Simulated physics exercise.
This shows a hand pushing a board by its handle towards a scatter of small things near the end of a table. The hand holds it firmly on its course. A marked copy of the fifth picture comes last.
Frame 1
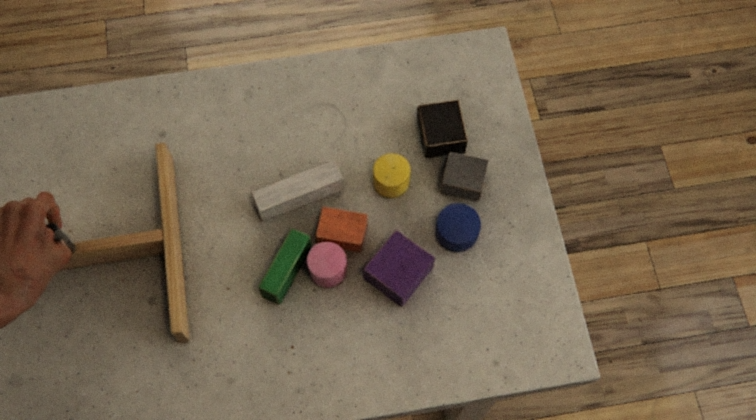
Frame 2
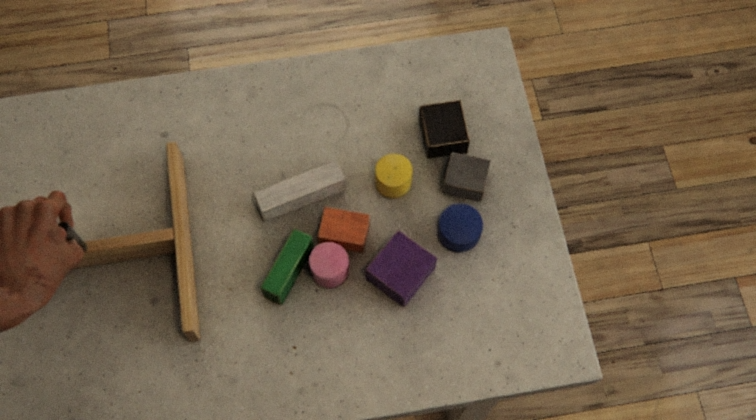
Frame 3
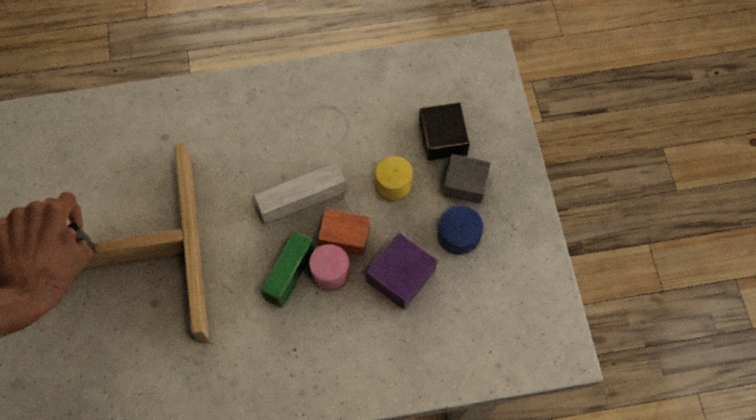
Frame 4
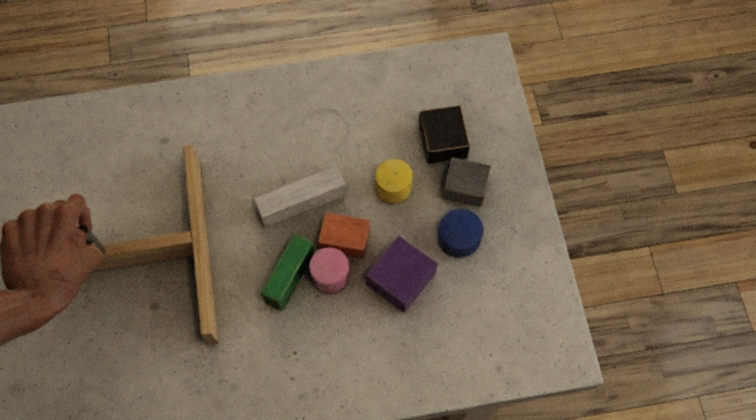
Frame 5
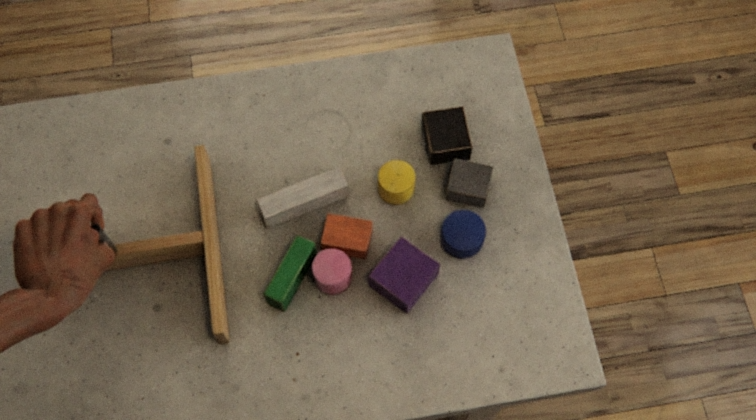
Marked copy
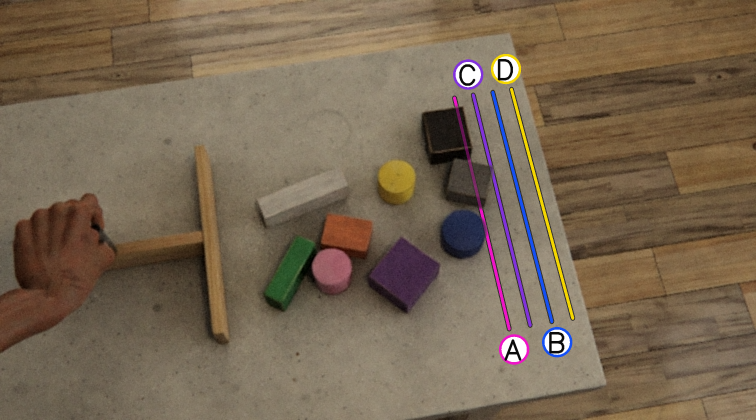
A hand gripping a wooden T-shaped pusher slid it slowly a short way to the right across a gray tabletop, while the colorful blocks and round pieces ahead of it sat untouched.
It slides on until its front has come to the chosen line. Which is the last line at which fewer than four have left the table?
The farthest such stop is C.
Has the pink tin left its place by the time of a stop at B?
Yes.
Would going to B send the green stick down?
By then, no.
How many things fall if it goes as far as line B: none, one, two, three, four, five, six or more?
By then, six or more.
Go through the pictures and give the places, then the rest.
Black block (442, 129); blue tin (458, 228); purple block (399, 269), in the first picture.
Board (179, 232); yellow tin (394, 176), in the second picture.
Board (187, 234); orange block (344, 232), in the third picture.
Board (197, 236); white bar (301, 196), in the fourth picture.
Board (208, 235); black block (447, 136); blue tin (463, 234); purple block (404, 275), in the fifth picture.
On the copy, A at (480, 207); B at (521, 200); C at (500, 204); D at (540, 197).
On C. First, board (314, 218); purple block (411, 277); yellow tin (423, 177).
Then, board (419, 202); grey block (525, 188); yellow tin (514, 148).
Finally, board (500, 189); yellow tin over the edge; grey block over the edge; three fallen.
By contrast, A is within the limit but short; B drops six; D drops seven.
